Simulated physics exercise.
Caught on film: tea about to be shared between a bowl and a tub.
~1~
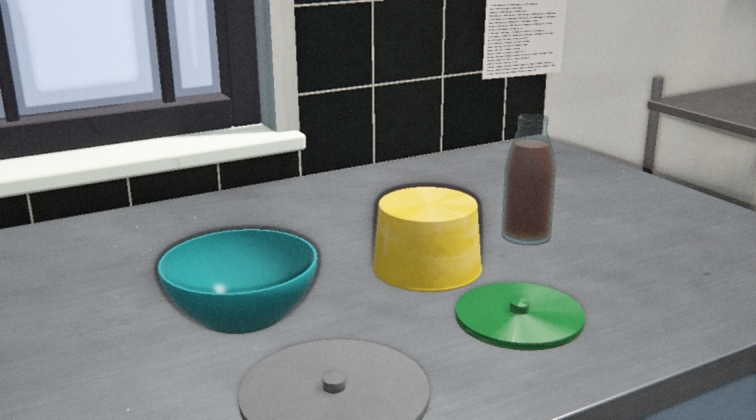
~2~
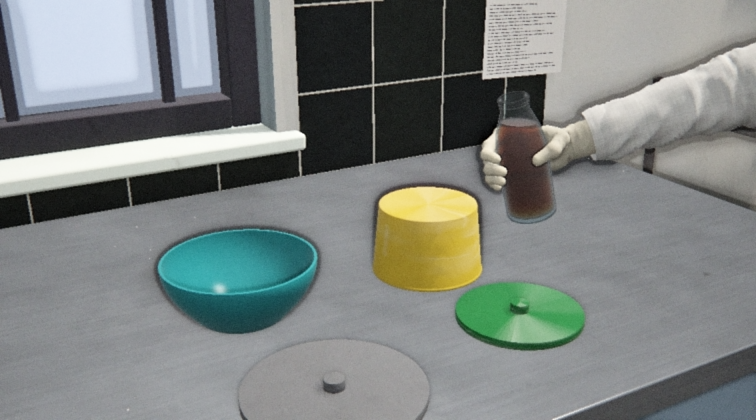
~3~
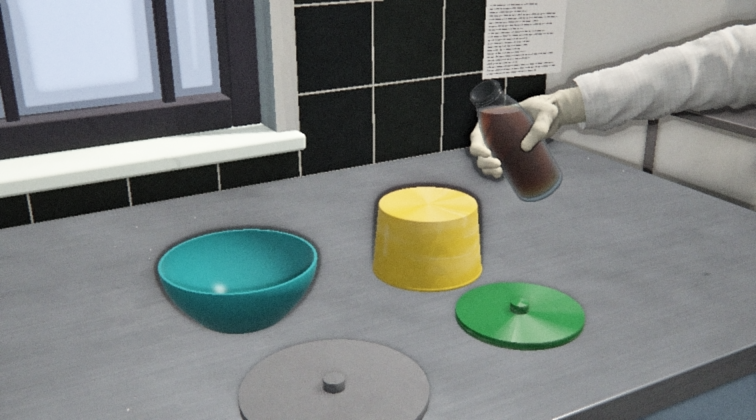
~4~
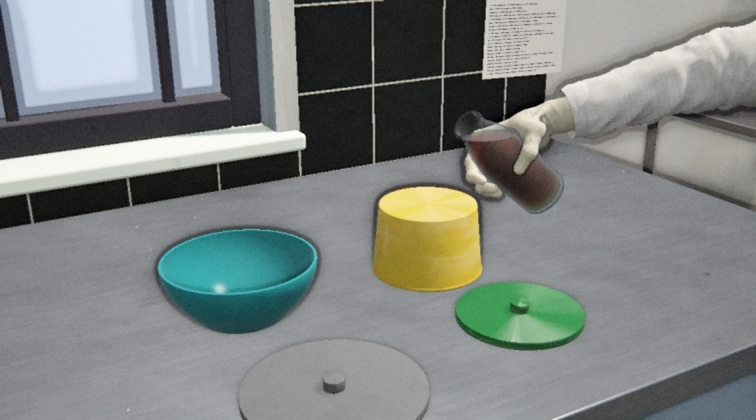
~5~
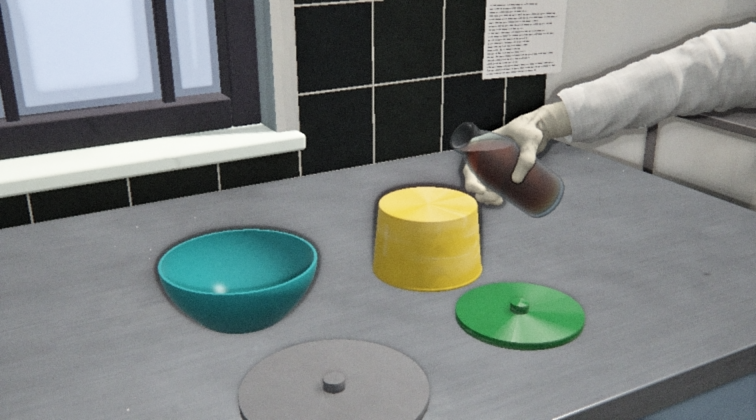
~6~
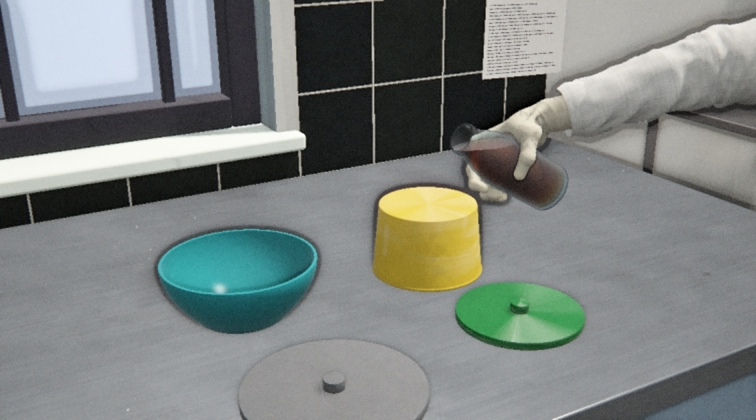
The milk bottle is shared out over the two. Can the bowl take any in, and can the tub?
The bowl catches it and the tub gets none inside.
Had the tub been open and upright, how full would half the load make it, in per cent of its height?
Some 20 per cent.
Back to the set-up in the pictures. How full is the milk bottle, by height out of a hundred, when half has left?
Some 35 per cent.
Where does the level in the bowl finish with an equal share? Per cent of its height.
Some 30 per cent.
Shortly, it runs off the upturned base of the tub.
Then, the tea goes into the bowl.
At the finish, the tub is empty, in a puddle; the bowl has its share inside.
